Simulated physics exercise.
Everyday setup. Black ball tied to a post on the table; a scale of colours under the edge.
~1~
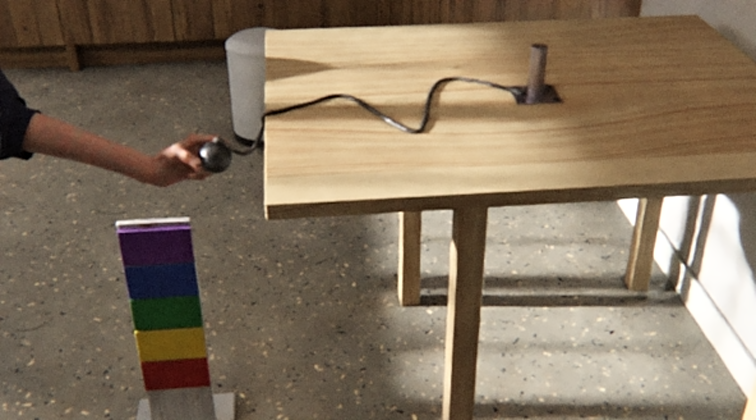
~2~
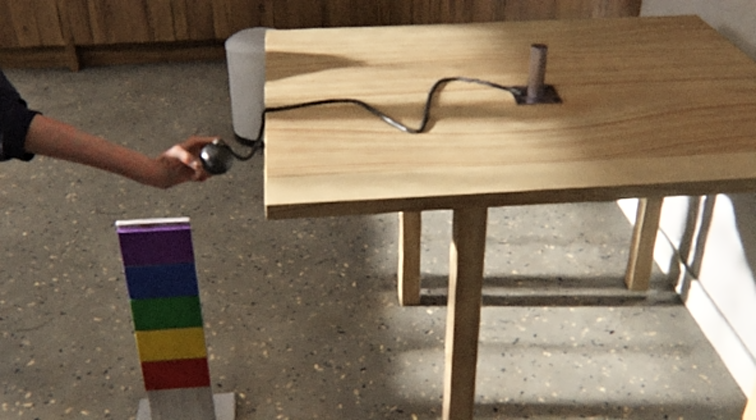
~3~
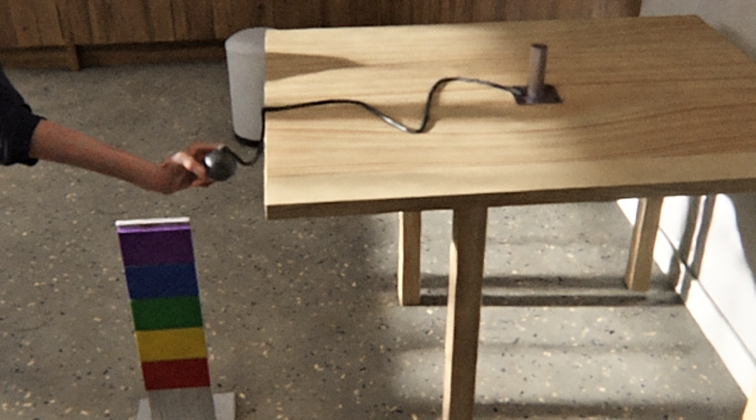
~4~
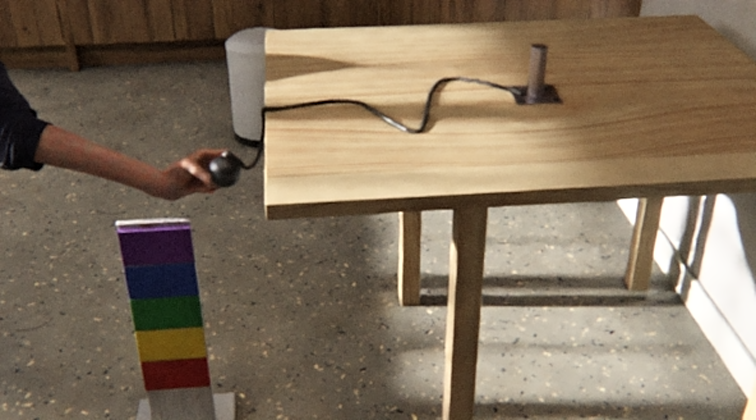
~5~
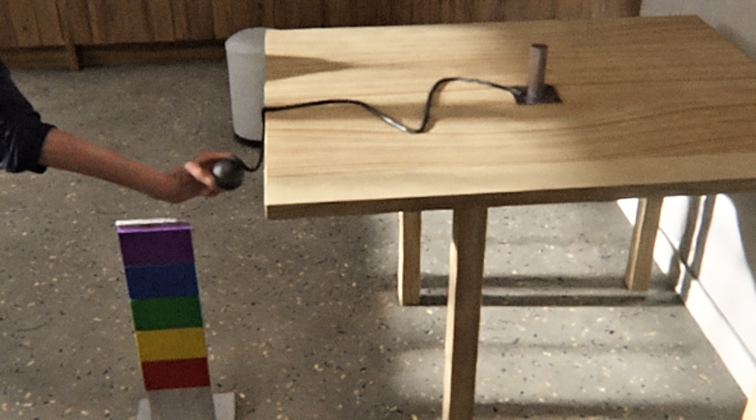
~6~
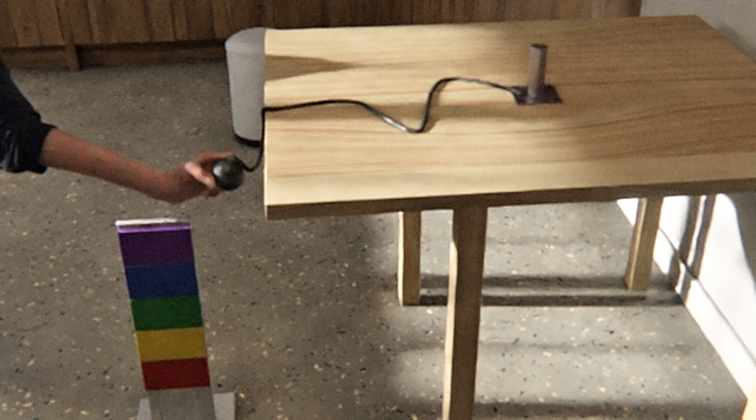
Beside a wooden table, a hand holding a corded black ball drifting slightly right and down above a rainbow-coloured scale.
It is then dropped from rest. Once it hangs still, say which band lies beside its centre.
It is the yellow band.
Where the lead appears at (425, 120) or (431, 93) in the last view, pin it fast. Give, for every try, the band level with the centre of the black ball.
Note: Try 1 blue; try 2 green.
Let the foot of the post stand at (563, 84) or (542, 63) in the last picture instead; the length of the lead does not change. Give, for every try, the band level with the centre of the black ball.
For the first it would be green, for the second green.
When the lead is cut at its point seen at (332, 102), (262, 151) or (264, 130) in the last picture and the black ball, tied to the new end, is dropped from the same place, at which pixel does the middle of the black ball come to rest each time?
In order, it comes to rest around (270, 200), (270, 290) and (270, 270).
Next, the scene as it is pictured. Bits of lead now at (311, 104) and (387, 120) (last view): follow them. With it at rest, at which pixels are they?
One ends up around (271, 207), the other around (266, 121).
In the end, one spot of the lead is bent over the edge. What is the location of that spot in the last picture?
It sits at about (387, 120).
Early on, ball near (280, 311); level with green.
Midway, ball near (276, 326); level with yellow.
Finally, ball near (284, 328); level with yellow. Its middle rests at the yellow band.
